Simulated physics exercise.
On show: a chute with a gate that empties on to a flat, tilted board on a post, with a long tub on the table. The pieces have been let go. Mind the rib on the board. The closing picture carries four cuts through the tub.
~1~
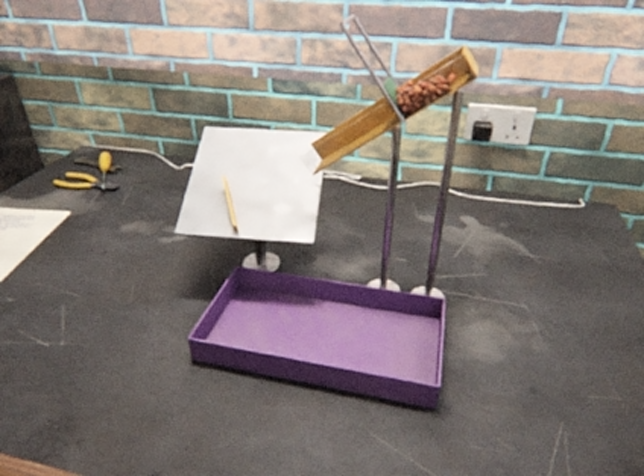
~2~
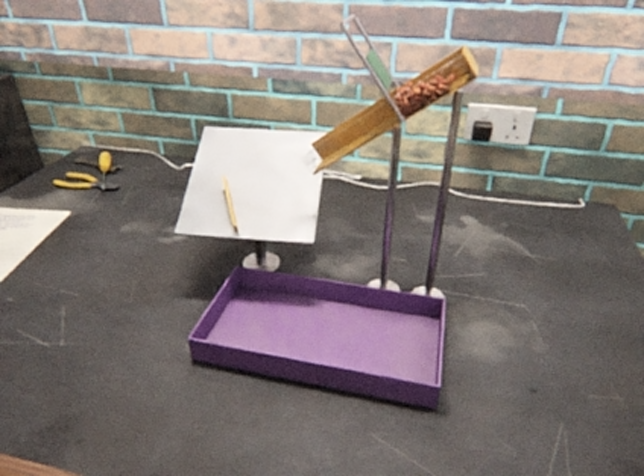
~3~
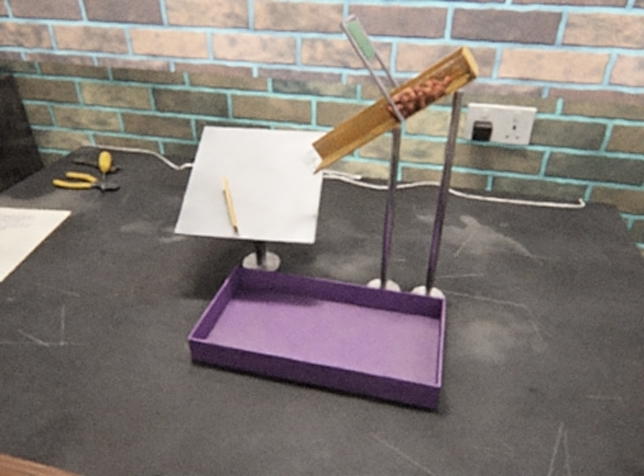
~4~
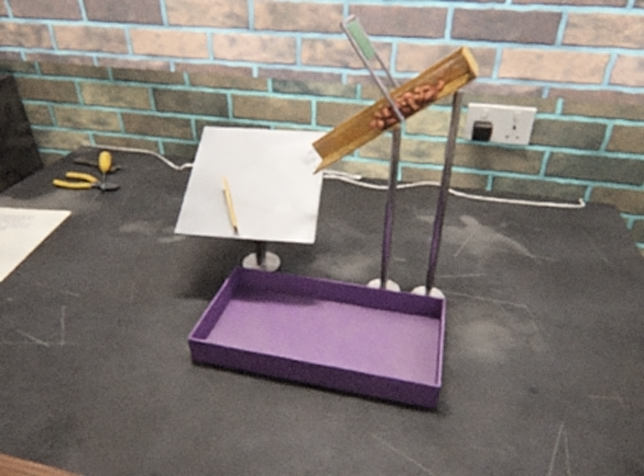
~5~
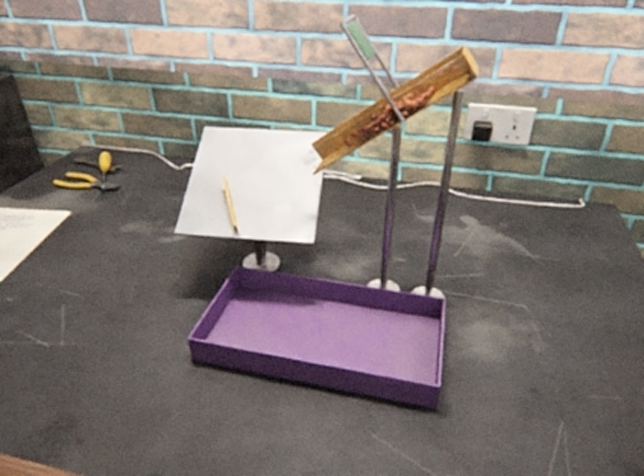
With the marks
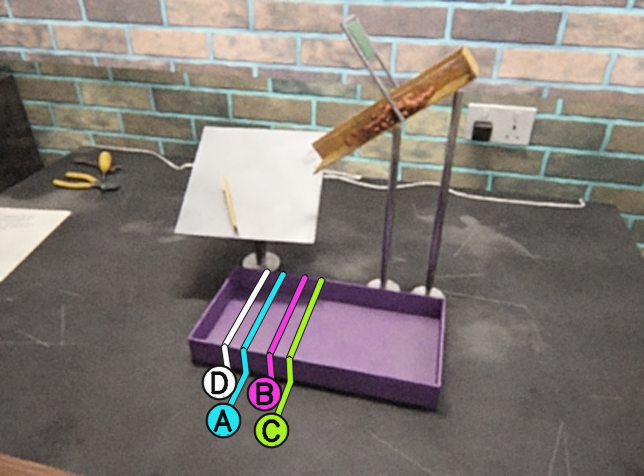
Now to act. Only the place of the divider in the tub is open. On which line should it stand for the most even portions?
I would pick line D.
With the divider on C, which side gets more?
More lands on the left.
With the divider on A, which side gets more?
The left side.
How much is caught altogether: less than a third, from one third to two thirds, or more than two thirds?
It is more than two thirds.
On the marked copy, line A crosses the front rim at (243, 349); line B crosses the front rim at (269, 354); line C crosses the front rim at (289, 357); line D crosses the front rim at (224, 345).
With A, of what is caught, the larger part on the left of the divider, about a tenth on the right.
With B, of what is caught, every piece on the left of the divider, not one piece on the right.
With C, of what is caught, every piece on the left of the divider, not one piece on the right.
With D, of what is caught, roughly half on the left of the divider, roughly half on the right.
